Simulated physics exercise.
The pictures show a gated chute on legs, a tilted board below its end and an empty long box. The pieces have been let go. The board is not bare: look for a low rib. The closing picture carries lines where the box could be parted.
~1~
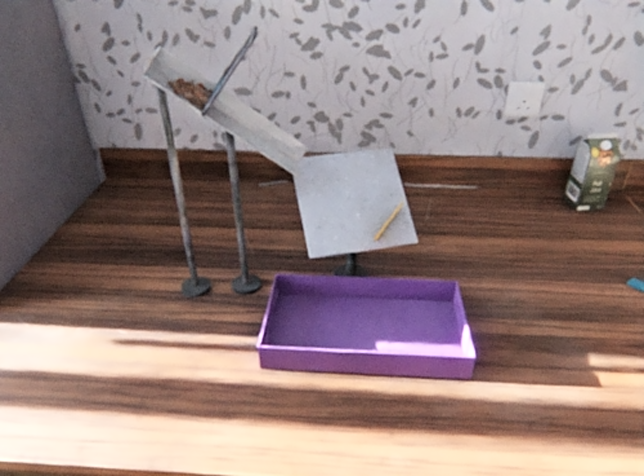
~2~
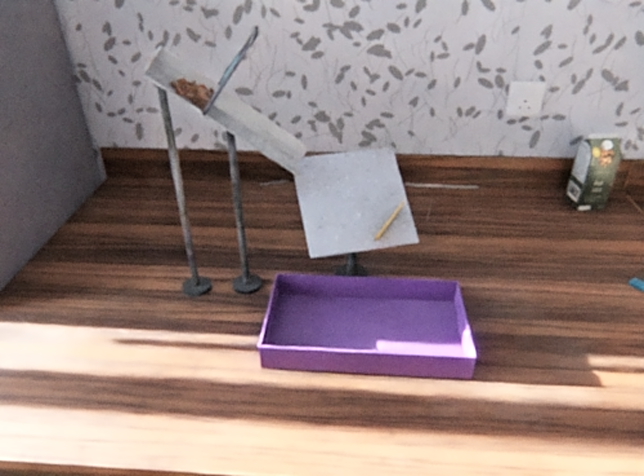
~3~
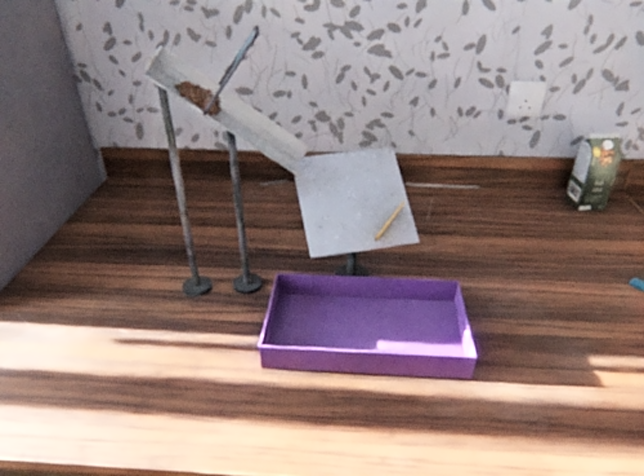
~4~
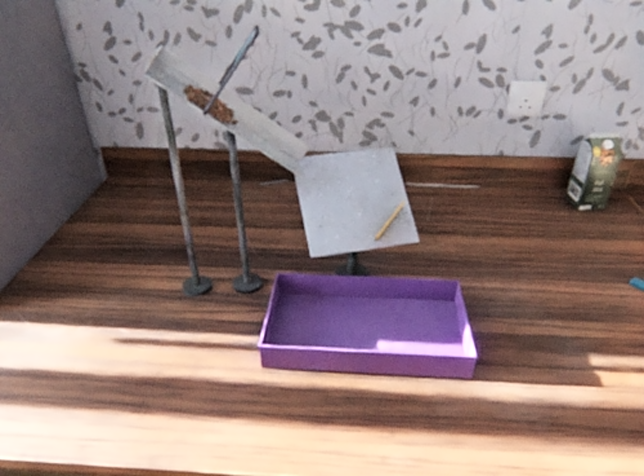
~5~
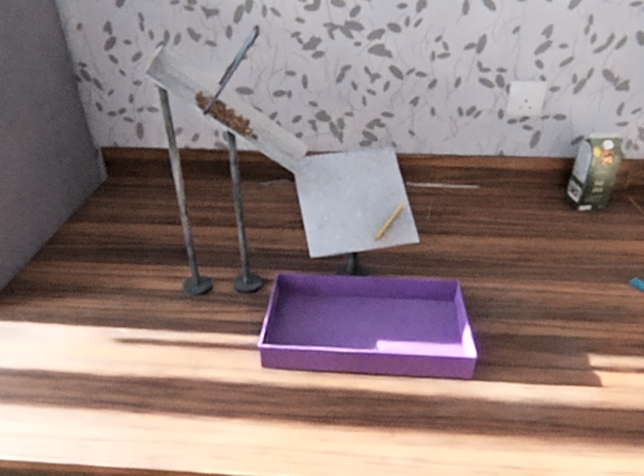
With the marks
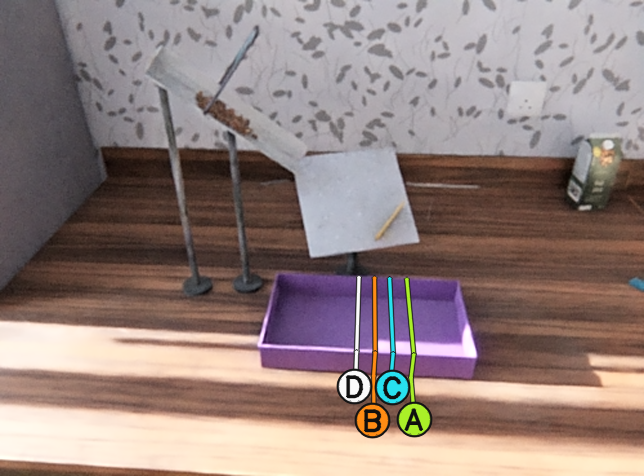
The clip opens on brown bits bunched near the top of a sloping chute on legs, above a tilted gray board with a small yellowish rib and an empty purple box. The bits slip past the gate and slide down to the right, stretching into a longer streak partway along the chute.
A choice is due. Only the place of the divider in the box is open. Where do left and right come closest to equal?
Choose B.
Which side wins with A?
More lands on the left.
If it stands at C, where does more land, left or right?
More lands on the left.
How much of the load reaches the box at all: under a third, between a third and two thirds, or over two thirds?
Over two thirds.
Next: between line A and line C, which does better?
Line C.
On the marked copy, line A crosses the front rim at (413, 353); line B crosses the front rim at (375, 351); line C crosses the front rim at (393, 352); line D crosses the front rim at (356, 350).
With A, of what is caught, all on the left of the divider, none on the right.
With B, of what is caught, about a third on the left of the divider, about two thirds on the right.
With C, of what is caught, most on the left of the divider, a small part on the right.
With D, of what is caught, none on the left of the divider, all on the right.
